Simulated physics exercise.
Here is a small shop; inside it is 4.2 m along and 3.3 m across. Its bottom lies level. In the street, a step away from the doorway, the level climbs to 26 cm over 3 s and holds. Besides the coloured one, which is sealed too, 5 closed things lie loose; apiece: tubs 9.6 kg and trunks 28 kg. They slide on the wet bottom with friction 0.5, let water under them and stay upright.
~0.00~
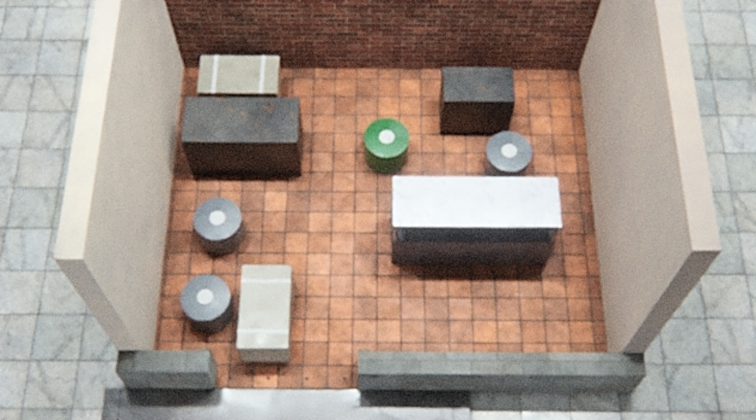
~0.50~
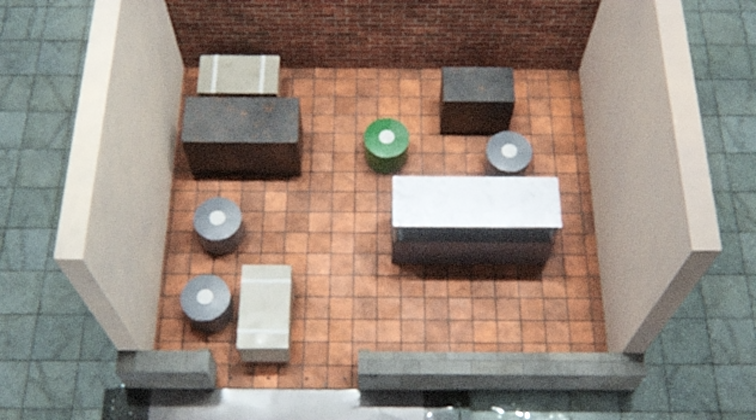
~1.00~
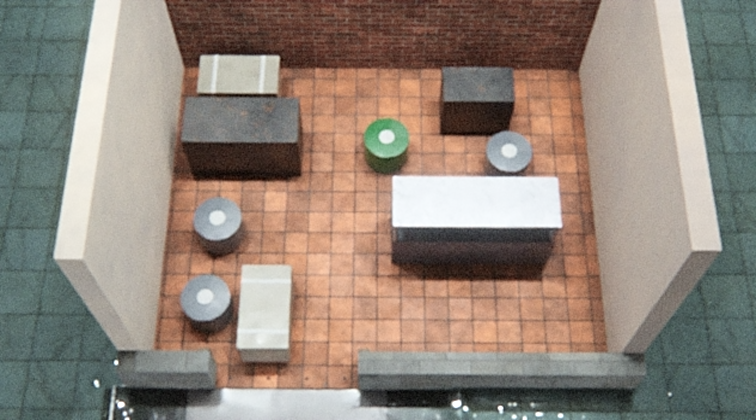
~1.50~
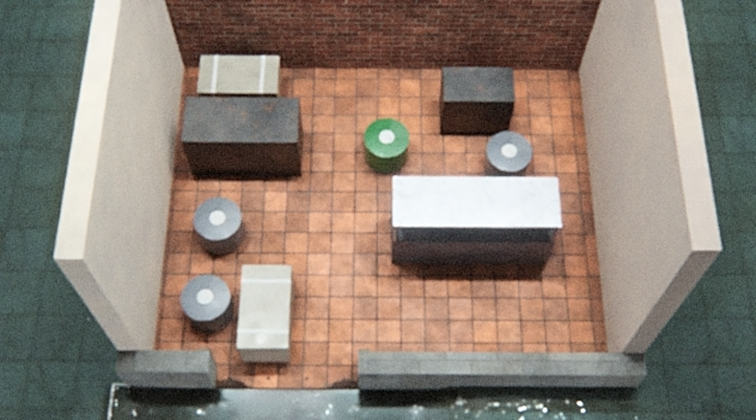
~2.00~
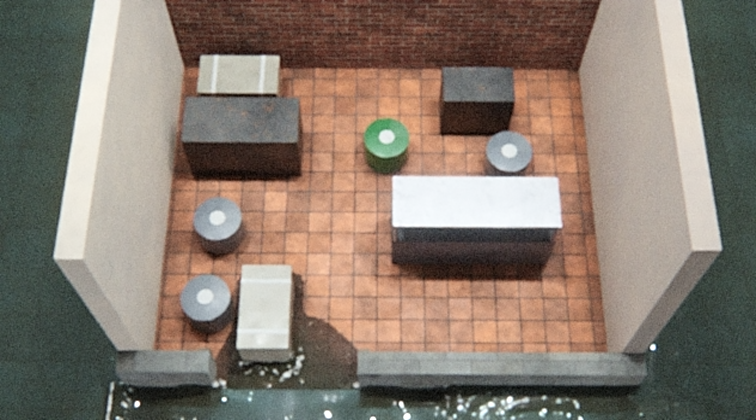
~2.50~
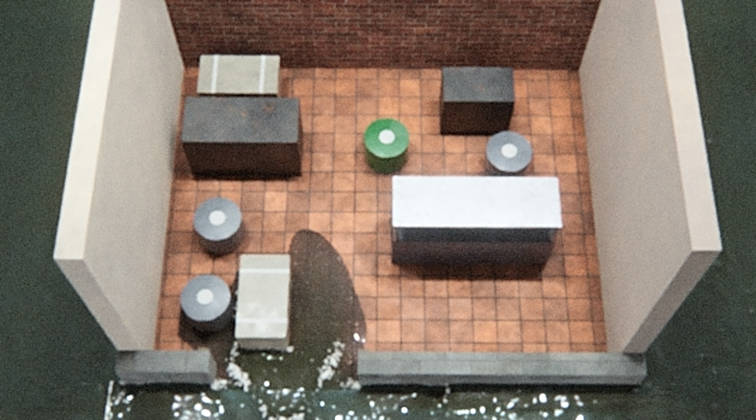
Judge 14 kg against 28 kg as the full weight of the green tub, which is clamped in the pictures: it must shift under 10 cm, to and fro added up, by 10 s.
Verdict: Neither weight holds it.
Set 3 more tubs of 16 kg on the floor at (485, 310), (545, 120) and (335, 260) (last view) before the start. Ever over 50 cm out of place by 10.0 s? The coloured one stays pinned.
In that order: Under, short of it, more.
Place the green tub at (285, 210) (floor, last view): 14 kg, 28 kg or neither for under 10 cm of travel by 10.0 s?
Neither holds.
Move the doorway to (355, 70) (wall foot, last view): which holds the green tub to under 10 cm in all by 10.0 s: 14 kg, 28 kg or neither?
In that case neither load is enough.
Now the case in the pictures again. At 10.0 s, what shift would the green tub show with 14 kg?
About 100 cm.
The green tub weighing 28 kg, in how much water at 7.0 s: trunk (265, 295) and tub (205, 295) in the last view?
Roughly 13 and 12 cm.
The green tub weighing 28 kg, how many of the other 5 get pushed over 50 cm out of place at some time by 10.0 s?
5 of them.
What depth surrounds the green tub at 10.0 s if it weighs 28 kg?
Roughly 18 cm.
After 3.5 s the green tub would be 0 cm from its start with 14 kg and 0 cm from its start with 28 kg; 3 cm of water round it then.
After 4.5 s the green tub would be 39 cm from its start with 14 kg and 2 cm from its start with 28 kg; 7 cm of water round it then.
After 7.0 s the green tub would be 92 cm from its start with 14 kg and 22 cm from its start with 28 kg; 9 cm of water round it then.
After 10.0 s the green tub would be 92 cm from its start with 14 kg and 87 cm from its start with 28 kg; 18 cm of water round it then.
